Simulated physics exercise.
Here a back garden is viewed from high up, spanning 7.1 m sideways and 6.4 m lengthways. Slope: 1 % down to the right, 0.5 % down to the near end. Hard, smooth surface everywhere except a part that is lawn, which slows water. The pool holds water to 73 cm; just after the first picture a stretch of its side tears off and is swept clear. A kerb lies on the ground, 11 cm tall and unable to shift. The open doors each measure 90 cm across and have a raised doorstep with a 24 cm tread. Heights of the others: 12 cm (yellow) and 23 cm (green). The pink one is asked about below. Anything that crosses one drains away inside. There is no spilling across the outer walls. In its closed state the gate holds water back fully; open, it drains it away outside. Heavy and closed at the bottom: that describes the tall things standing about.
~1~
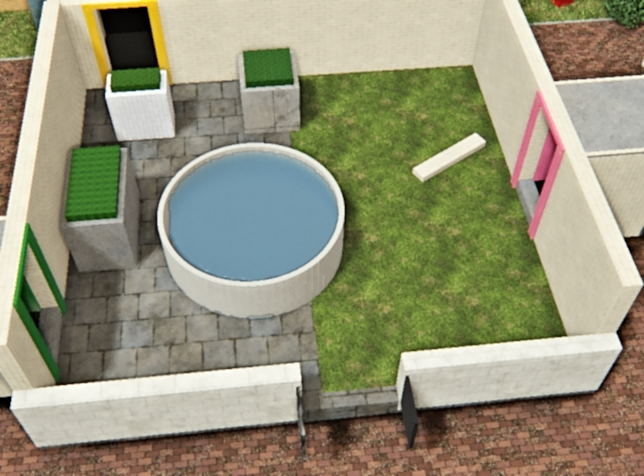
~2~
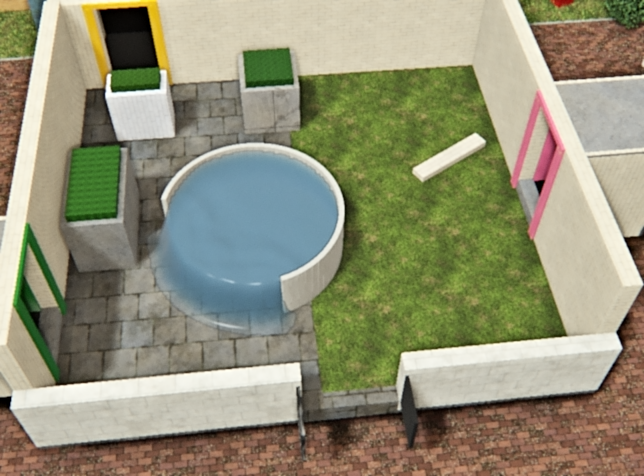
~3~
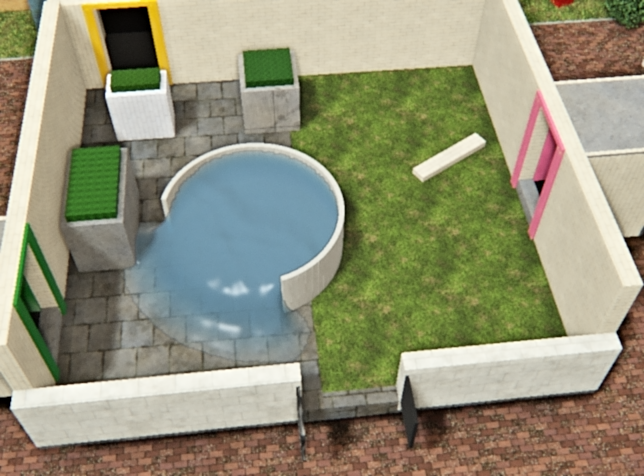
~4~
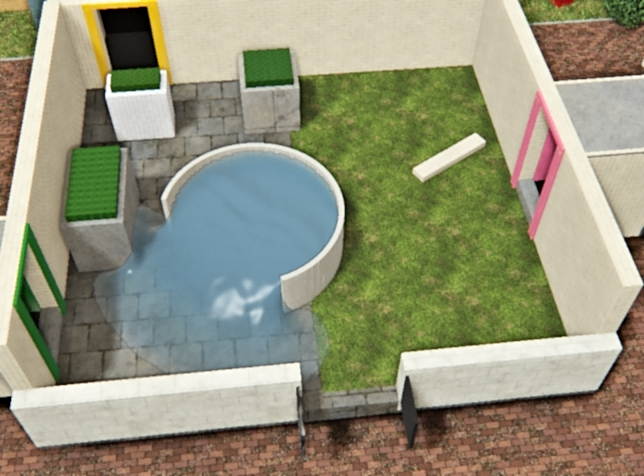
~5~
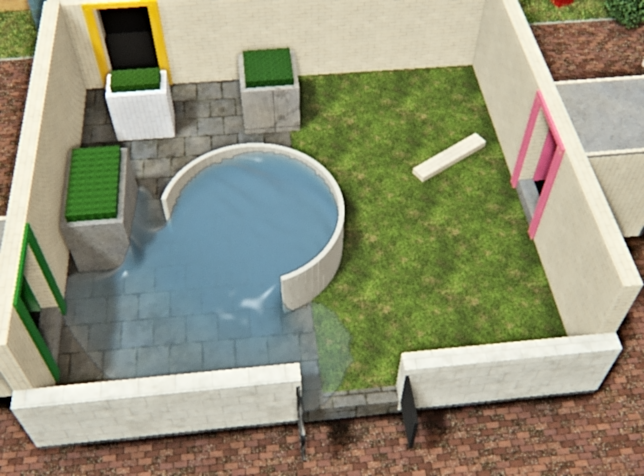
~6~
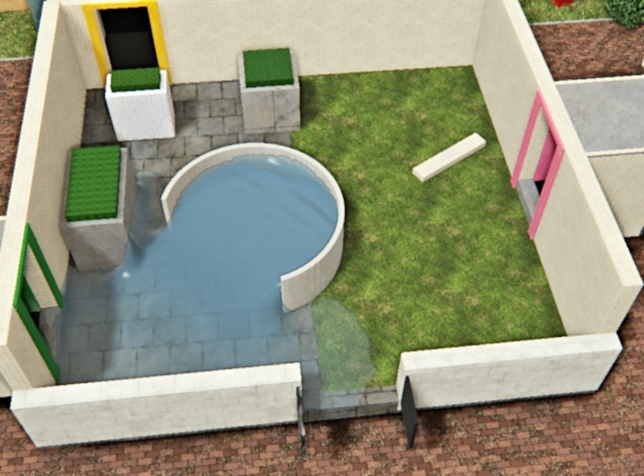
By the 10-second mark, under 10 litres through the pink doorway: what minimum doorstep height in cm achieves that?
A height of about 6 cm achieves it.
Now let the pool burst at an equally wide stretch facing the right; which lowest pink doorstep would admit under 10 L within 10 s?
Minimum height: Approx. 30 cm.
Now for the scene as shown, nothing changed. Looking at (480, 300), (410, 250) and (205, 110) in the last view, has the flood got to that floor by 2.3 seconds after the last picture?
Untouched; untouched; soaked.
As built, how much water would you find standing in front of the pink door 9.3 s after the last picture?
Roughly 9.5 cm deep.
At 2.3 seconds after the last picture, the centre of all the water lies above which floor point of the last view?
The centre of all the water is around (193, 296).
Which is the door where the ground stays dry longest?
Last comes the pink one.
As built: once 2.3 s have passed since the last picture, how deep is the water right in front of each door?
In cm: Pink 0, yellow 0, green 35.
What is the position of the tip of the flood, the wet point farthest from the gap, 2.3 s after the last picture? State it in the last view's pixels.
I'd put the front's tip around (297, 79).
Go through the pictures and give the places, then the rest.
In the first picture, the pool at (252, 213) is whole and still, 73 cm deep; the pink door at (537, 166) is dry.
In the second picture, the gap is at (195, 289), the front 0.3 m out at (281, 329); the back of the pool holds 73 cm.
In the third picture, the gap is at (195, 290), the front 0.7 m out at (292, 355); the back of the pool holds 73 cm.
In the fourth picture, water pours out at (195, 292) and has run 1.2 m, to a hidden place; about 10 cm deep outside, 73 cm at the back.
In the fifth picture, the gap is at (195, 292), the front 1.6 m out at (68, 315); the back of the pool holds 69 cm.
In the sixth picture, the front is at a hidden place, 2.1 m from the gap at (195, 293); 7.9 m2 of floor is wet, 63 cm left at the back; the pink door at (537, 166), 5.3 m from the gap, is still 3.6 m from the nearest water.
Then, 0.7 s after the last picture water covers 30 % of the floor, deepest (72 cm) near (53, 417); it has not reached the pink door.
Then, 2.3 s after the last picture water covers 45 % of the floor, deepest (46 cm) near (92, 279); it has not reached the pink door.
Then, 9.3 s after the last picture water covers 95 % of the floor, deepest (18 cm) near (66, 291); 10 cm at the pink door, 0 litres in over its 21 cm doorstep.
At the pink door as built, the water peaked near 10 cm, 9.1 s after the last picture.
Run again over the same 10 s with other heights there, 14 litres in over 5.5 cm, 3 litres over 7.5 cm. The limit of 10 litres is kept from about 6 cm up.
